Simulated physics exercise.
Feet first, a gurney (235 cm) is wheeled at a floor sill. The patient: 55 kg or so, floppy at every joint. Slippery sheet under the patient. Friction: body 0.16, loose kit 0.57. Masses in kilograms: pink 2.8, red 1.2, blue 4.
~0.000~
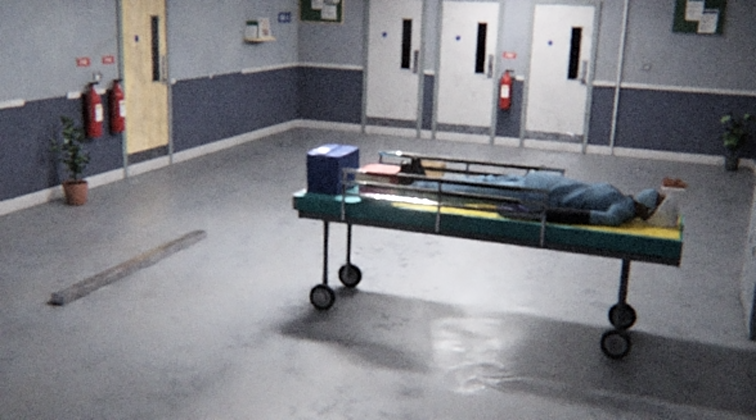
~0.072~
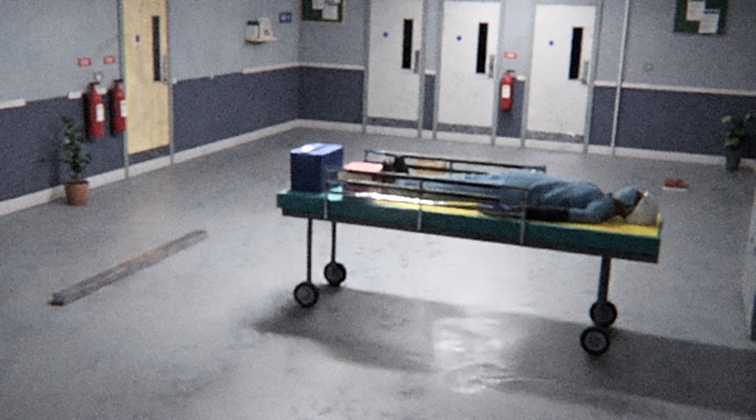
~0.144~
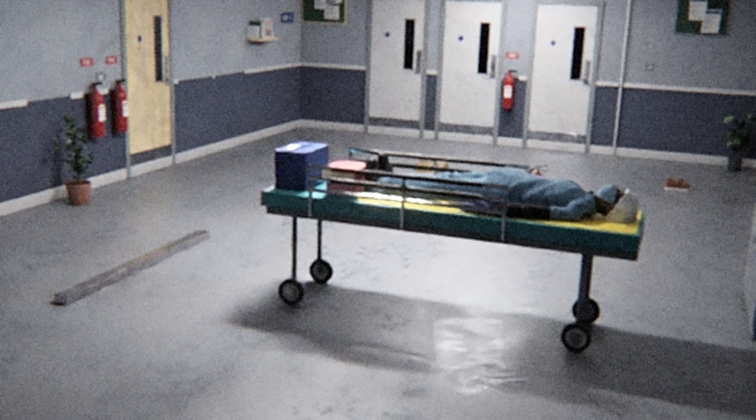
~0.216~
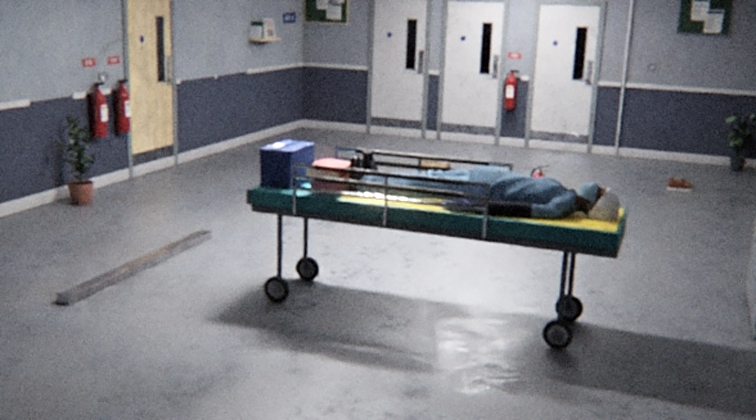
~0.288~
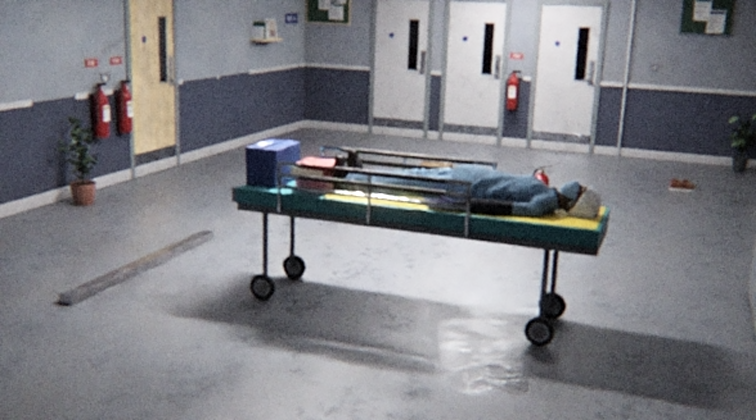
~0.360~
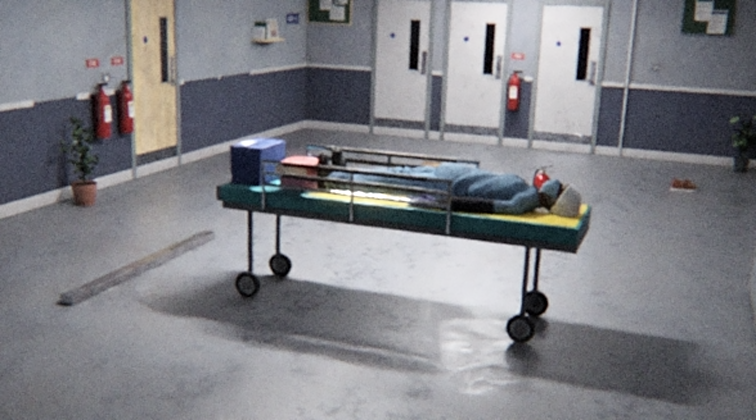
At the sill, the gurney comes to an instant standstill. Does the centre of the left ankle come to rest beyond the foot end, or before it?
The left ankle comes to rest beyond the foot end.
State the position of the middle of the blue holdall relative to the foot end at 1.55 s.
It is roughly 40 cm beyond the mark.
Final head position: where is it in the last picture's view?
It ends up around (309, 172), more or less.
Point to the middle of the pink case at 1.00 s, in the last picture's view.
Look around (166, 163) and it's there.
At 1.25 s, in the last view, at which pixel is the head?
The head is close to (350, 177).
Contact comes at 0.85 s.
After 1.00 s the left ankle is 50 cm short of the foot end, near (189, 166) in the last picture's view; the red folder 30 cm short of the foot end, tilted 0°.
After 1.25 s the left ankle is 20 cm short of the foot end, near (151, 162) in the last picture's view.
After 1.55 s the left ankle is 1 cm past the foot end, near (124, 162) in the last picture's view.
When all is still (2.3 s), pink case drops off; red folder drops off; blue holdall drops off; left ankle crosses the foot end.
